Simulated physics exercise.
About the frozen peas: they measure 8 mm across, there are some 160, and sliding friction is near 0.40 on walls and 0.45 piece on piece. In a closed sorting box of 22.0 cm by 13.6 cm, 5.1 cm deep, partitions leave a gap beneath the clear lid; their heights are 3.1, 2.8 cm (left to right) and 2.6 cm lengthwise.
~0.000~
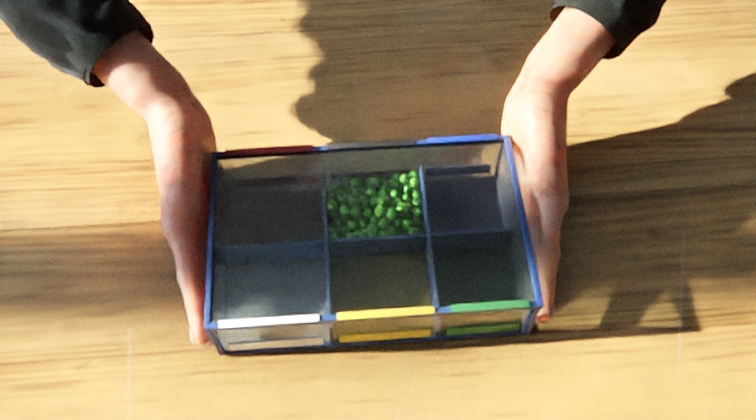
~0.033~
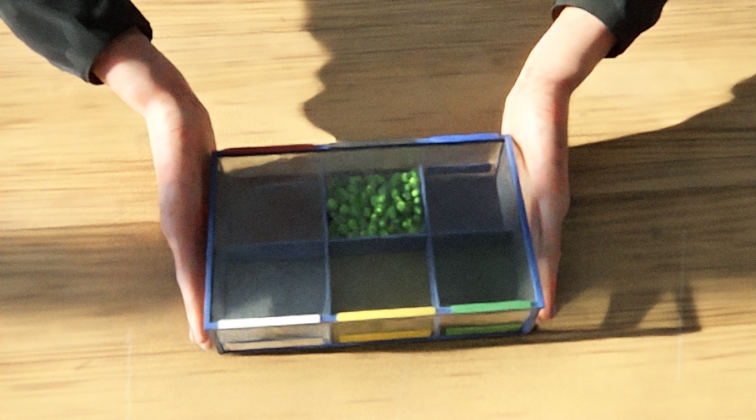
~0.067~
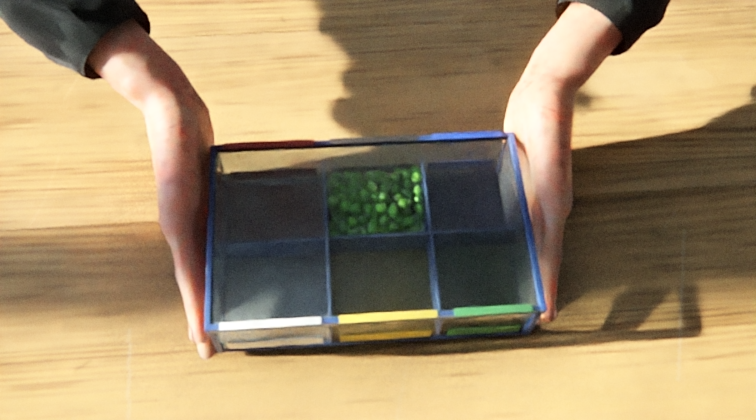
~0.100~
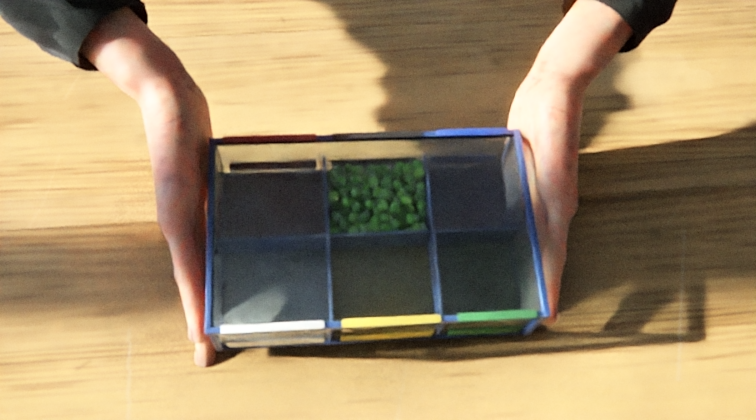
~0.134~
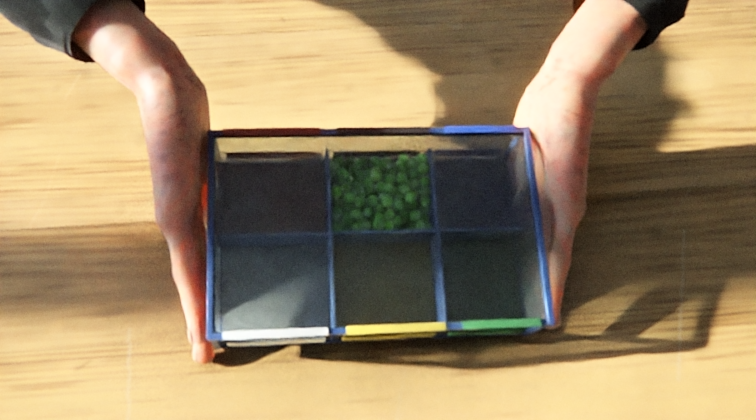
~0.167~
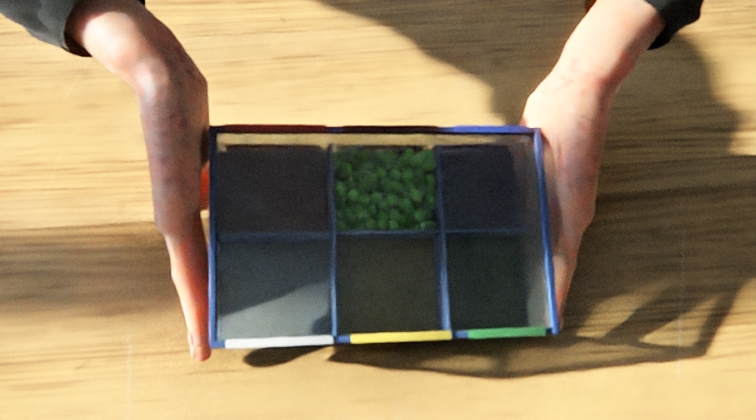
Over a sunlit wooden surface, two hands held a clear-lidded, six-section box with frozen peas in the top middle section and tilted it, while the peas stayed bunched in their section.
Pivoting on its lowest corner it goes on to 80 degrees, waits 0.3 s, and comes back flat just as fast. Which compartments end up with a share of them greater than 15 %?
Result: Red: It'll probably finish at or short of fifteen percent of the pieces. Blue: It'll probably finish at or short of fifteen percent of the pieces. Green: It'll probably finish past fifteen percent of the pieces. Yellow: It'll probably finish past fifteen percent of the pieces. White: It'll probably finish at or short of fifteen percent of the pieces. Black: It'll probably finish past fifteen percent of the pieces.
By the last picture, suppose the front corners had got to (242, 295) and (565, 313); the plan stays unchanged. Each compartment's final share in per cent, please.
By the end, red has 0%, blue has 15%, green has 60%, yellow has 0%, white has 0% and black has 30%.
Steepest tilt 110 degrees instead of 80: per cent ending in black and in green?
Black 0 %, green 65 %.
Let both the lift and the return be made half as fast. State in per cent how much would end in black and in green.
Outcome, in per cent - black: 40; green: 45.
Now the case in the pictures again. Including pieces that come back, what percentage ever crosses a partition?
I'd guess roughly 70 percent.
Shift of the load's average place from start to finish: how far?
Roughly 7.5 cm.
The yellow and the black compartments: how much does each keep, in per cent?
Final shares - yellow 25 percent, black 30 percent.
After 0.70 s, tilt 80 degrees; green 35 %, yellow 30 %, black 40 %.
After 1.05 s, tilt 47 degrees; green 45 %, yellow 25 %, black 30 %.
After 1.50 s, tilt 0 degrees; green 45 %, yellow 25 %, black 30 %.
At rest (1.9 s), red 0 %, blue 0 %, green 45 %, yellow 25 %, white 0 %, black 30 %.
